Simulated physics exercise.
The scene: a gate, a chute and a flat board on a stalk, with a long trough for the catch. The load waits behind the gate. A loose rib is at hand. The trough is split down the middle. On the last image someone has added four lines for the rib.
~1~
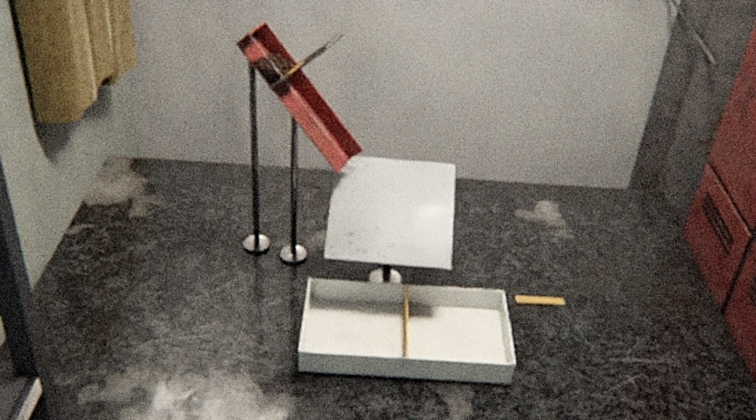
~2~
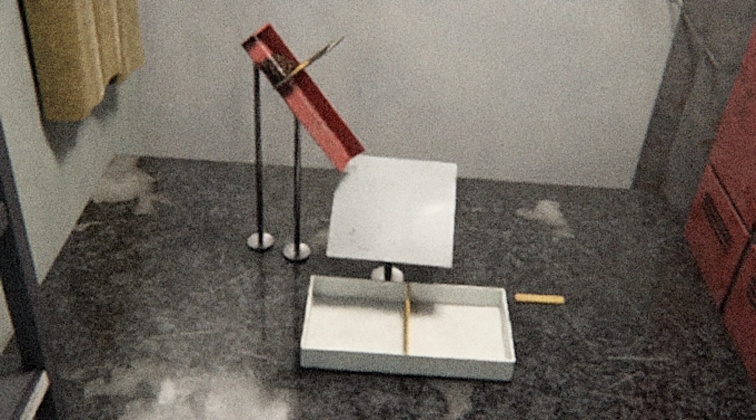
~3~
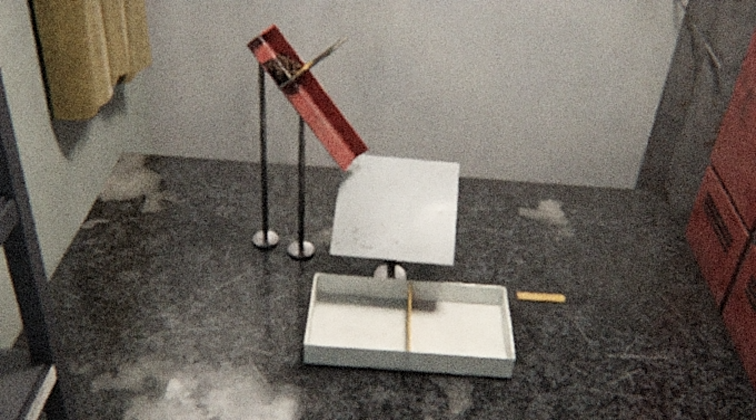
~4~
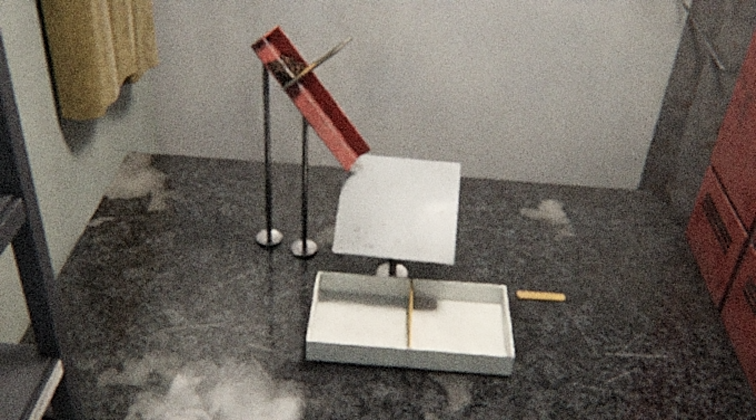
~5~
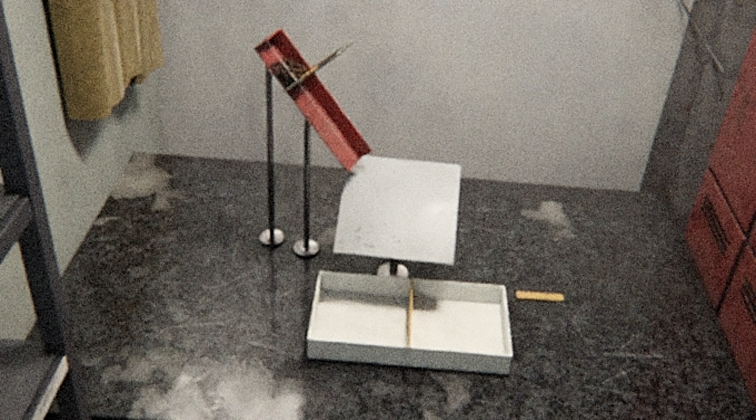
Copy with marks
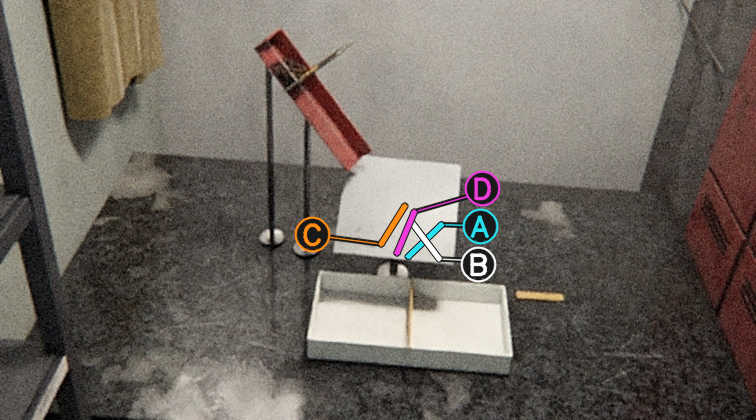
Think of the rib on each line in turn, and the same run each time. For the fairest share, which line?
Use line B.
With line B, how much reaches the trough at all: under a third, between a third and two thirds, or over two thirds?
Line B gives over two thirds.
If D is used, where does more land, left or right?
Left.
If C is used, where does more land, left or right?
More lands on the left.
On the marked copy, line A from (441, 224) to (408, 256); line B from (411, 221) to (439, 259); line C from (404, 205) to (381, 244); line D from (414, 211) to (397, 253).
With A, of what is caught, almost all in the left half, about a tenth in the right.
With B, of what is caught, roughly a third in the left half, roughly two thirds in the right.
With C, of what is caught, almost all in the left half, about a tenth in the right.
With D, of what is caught, almost all in the left half, about a tenth in the right.
